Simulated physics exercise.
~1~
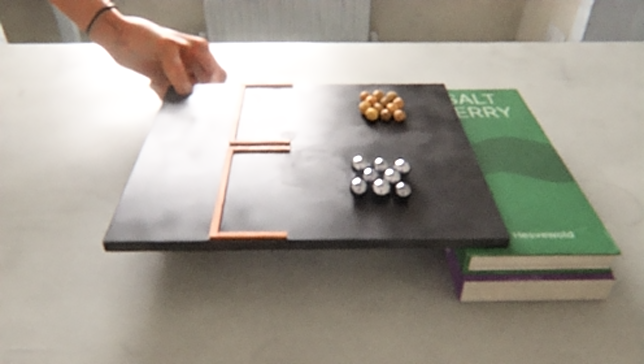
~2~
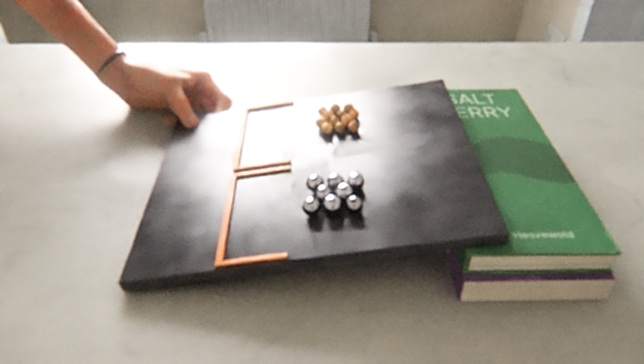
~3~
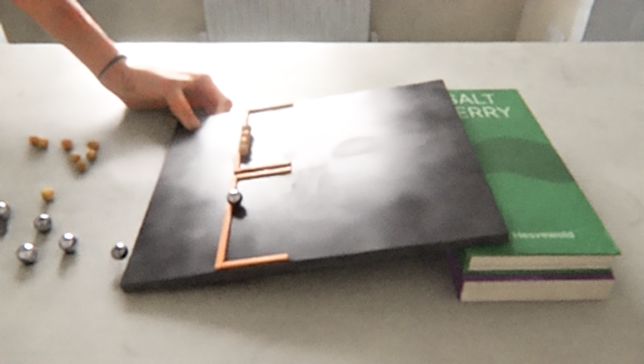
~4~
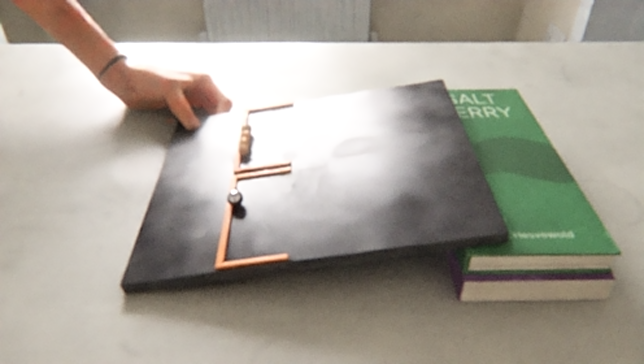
A hand lowers a black board's end, and most silver and gold balls roll off left.
